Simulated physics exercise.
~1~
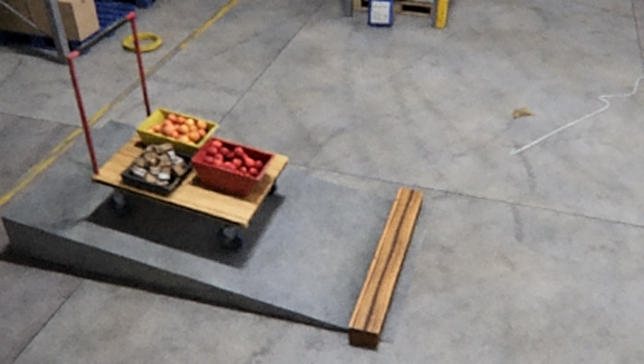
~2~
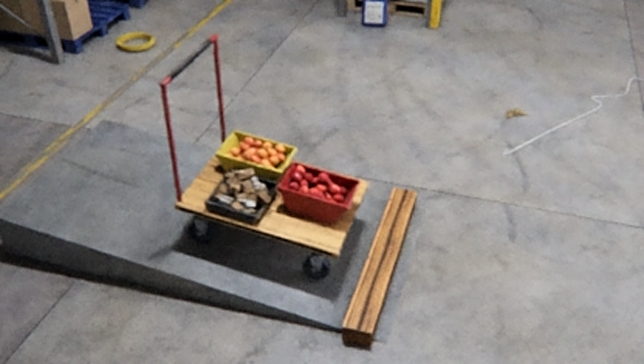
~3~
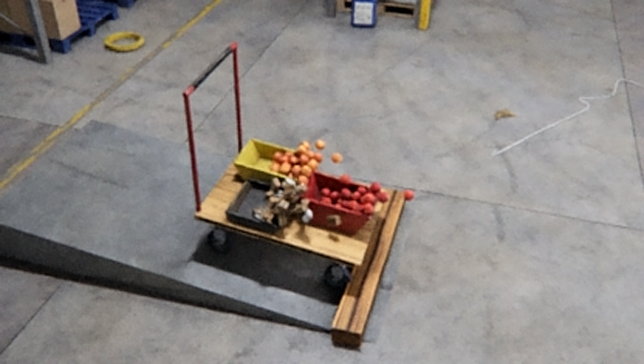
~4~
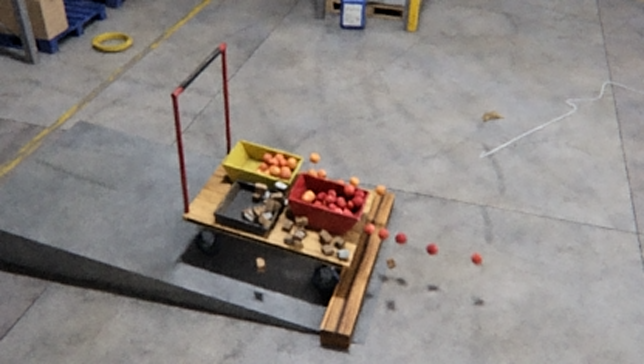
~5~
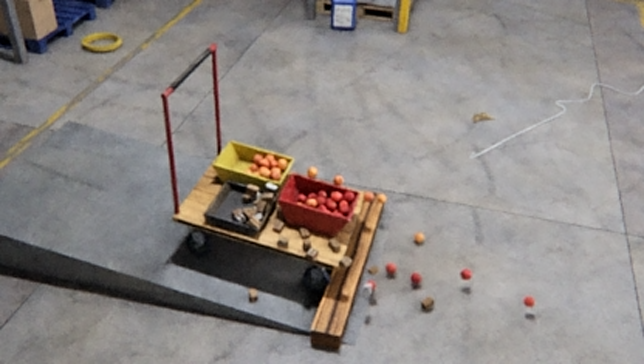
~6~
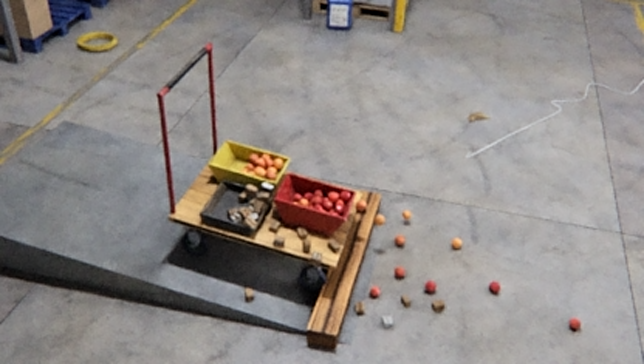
On a concrete warehouse floor, a wooden trolley with a red handle rolls down a low grey ramp, carrying a yellow basket of orange fruit, a red basket of red fruit and a black basket of small brownish parcels. It moves right until its front wheels meet a raised wooden sill and it stops abruptly. The baskets stay put, but their loose contents surge forward and fly over the rims. Some parcels drop onto the deck, while red and orange pieces clear the sill and scatter rightward. At the end, the trolley stands against the sill with all three baskets still partly filled.
